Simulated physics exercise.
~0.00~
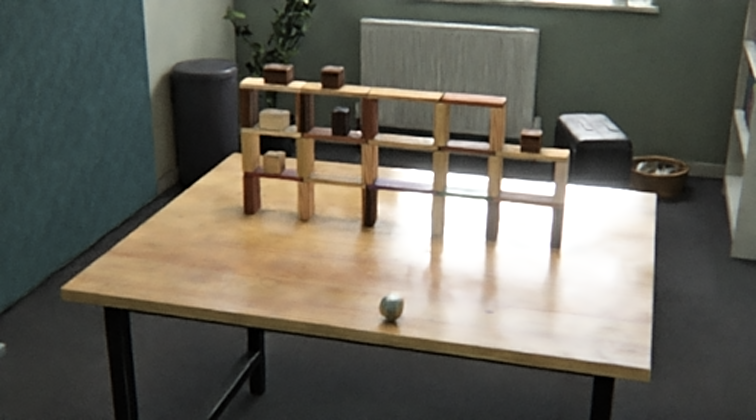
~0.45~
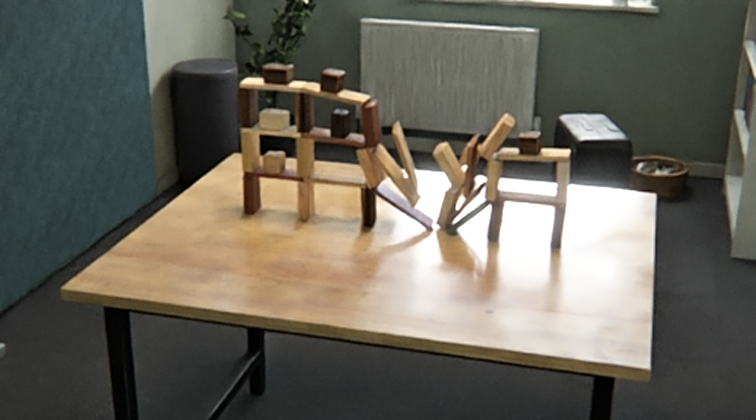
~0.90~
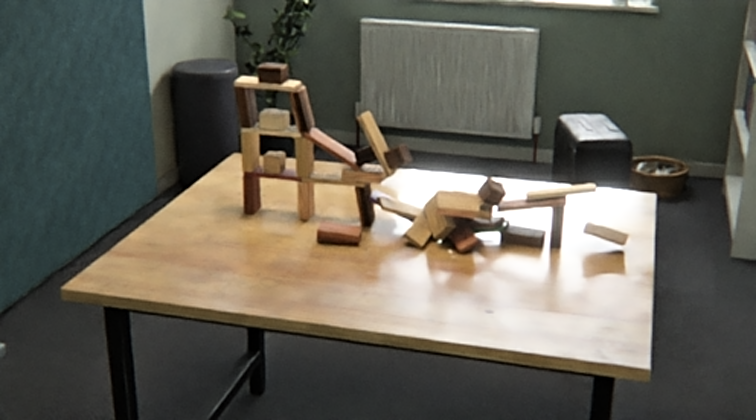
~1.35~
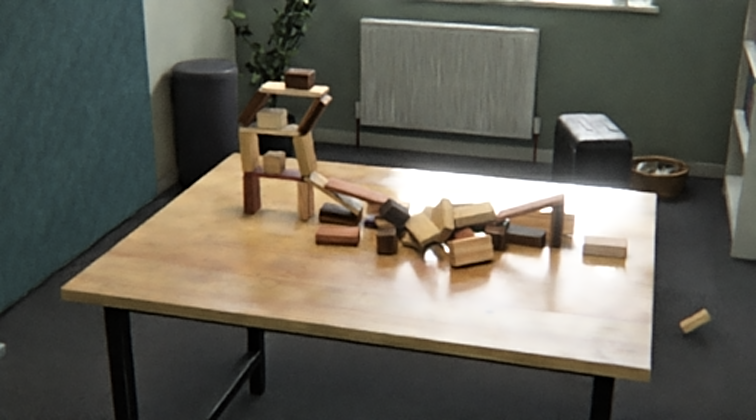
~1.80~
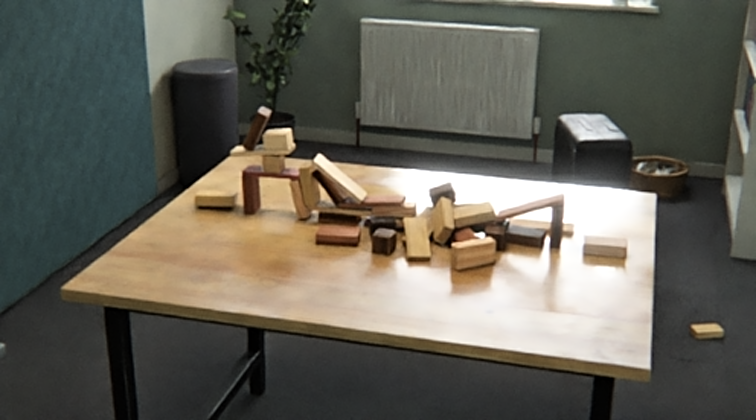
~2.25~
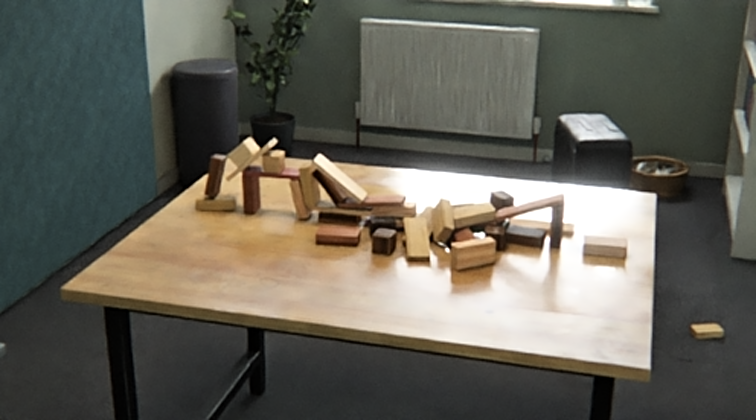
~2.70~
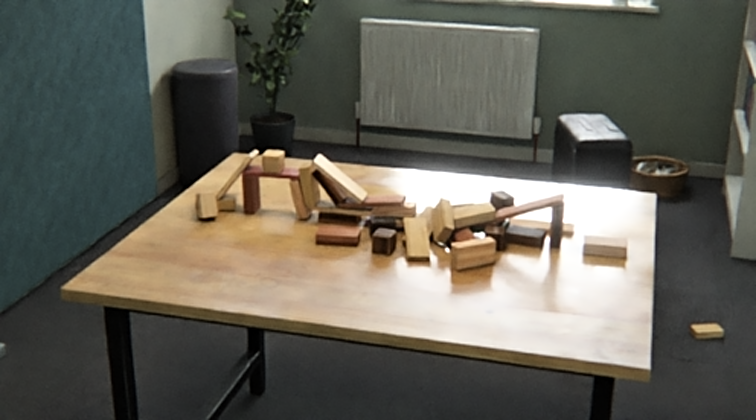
Wooden block structure on a table breaking apart in the middle as a ball strikes, then its left side toppling into scattered blocks.
